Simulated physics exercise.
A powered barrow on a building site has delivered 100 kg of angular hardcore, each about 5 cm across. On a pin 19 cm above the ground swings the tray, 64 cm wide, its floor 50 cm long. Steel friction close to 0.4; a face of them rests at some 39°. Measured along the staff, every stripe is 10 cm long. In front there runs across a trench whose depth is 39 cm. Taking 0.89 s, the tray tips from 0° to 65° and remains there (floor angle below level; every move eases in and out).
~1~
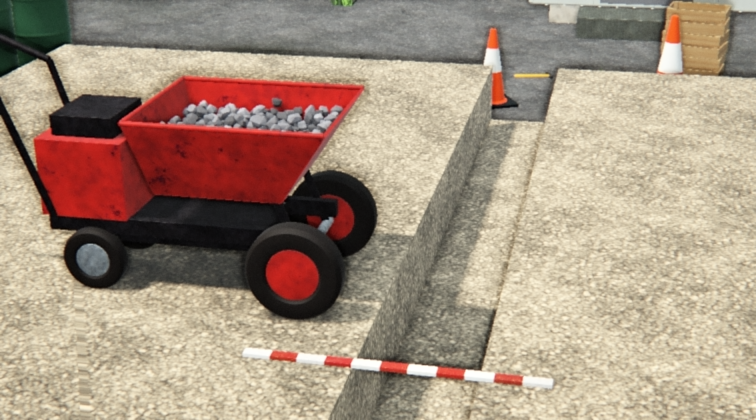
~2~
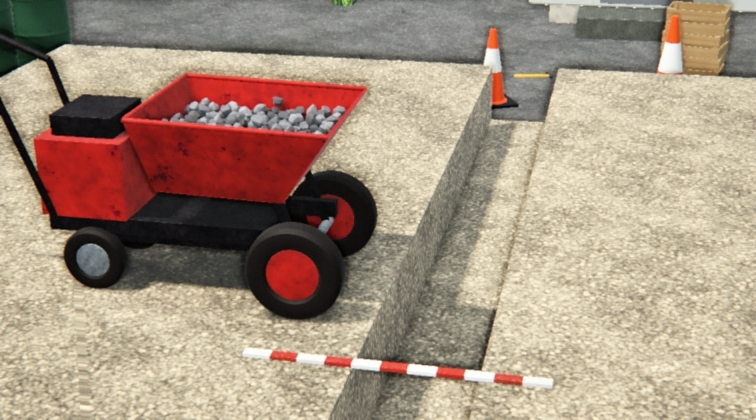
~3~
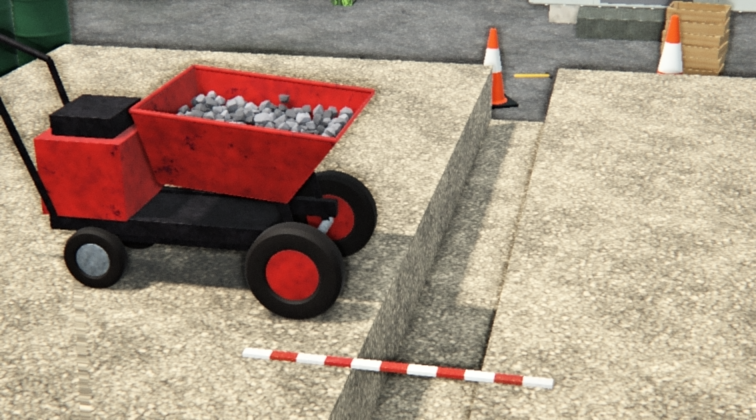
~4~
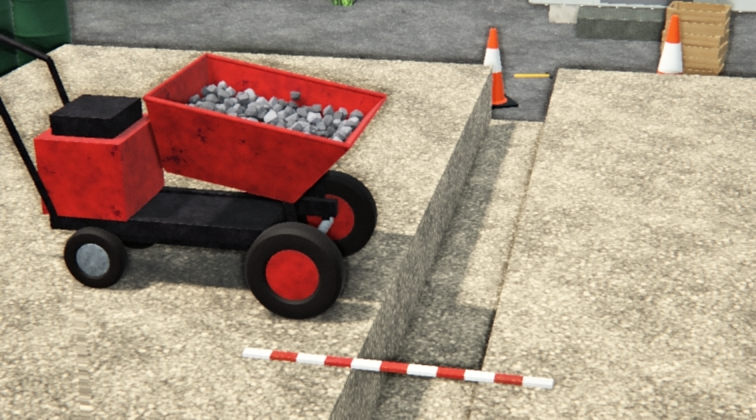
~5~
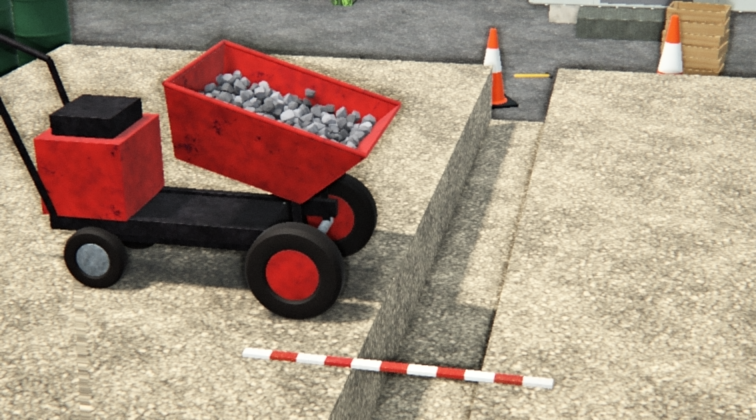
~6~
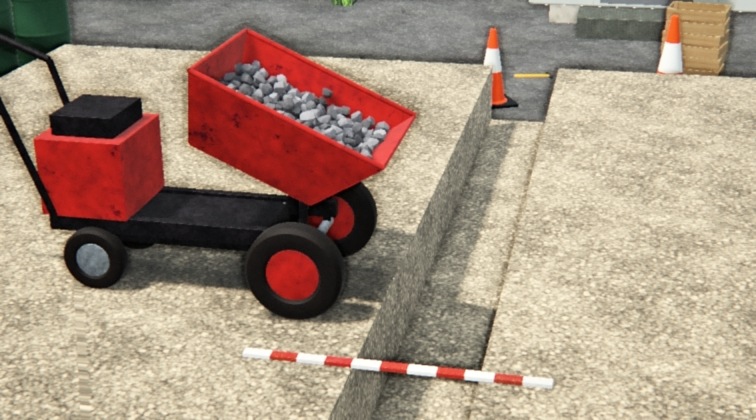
At the start, a red powered barrow with a level tray of grey stones stands beside a trench, with a red-and-white staff lying across it. The tray then tilts forward to the right, its rear end rising well clear of the black chassis while the stones stay inside and the wheels remain still.
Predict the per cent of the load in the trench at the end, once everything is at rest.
Near 23 per cent.
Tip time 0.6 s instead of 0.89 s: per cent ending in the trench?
20 per cent.
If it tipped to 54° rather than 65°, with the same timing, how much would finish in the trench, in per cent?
Share in trench: Approx. 5%.
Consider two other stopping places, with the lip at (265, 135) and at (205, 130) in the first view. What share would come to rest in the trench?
About 40 and 30 per cent.
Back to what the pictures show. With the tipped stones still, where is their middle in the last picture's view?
Middle at around (490, 372), I'd say.
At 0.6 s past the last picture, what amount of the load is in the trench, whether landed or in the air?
5 per cent or so by then.
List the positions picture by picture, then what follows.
In the first picture, lip at (324, 137), floor tilted 0°, highest stones at (252, 114).
In the second picture, lip at (327, 138), floor tilted 1°, highest stones at (253, 113).
In the third picture, the tray is at 5°, its lip at (336, 141); the top of the load is at (228, 106).
In the fourth picture, the tray is at 10°, its lip at (350, 147); the top of the load is at (221, 96).
In the fifth picture, the tray is at 17°, its lip at (366, 156); the top of the load is at (227, 84).
In the sixth picture, lip at (383, 168), floor tilted 24°, highest stones at (247, 74).
Then, 0.3 s after the last picture the floor is at 55°, 100 % in the tray; the foremost stones are at (417, 202).
Then, 0.6 s after the last picture the floor is at 65°, 94 % in the tray, 5 % in the trench, 1 % past the trench; the foremost stones are at (505, 290).
Then, 1.0 s after the last picture the floor is at 65°, 70 % in the tray, 13 % in the trench, 17 % past the trench; the foremost stones are at (604, 310).
Then, 2.9 s after the last picture the floor is at 65°, 60 % in the tray, 23 % in the trench, 17 % past the trench; the foremost stones are at (656, 317).
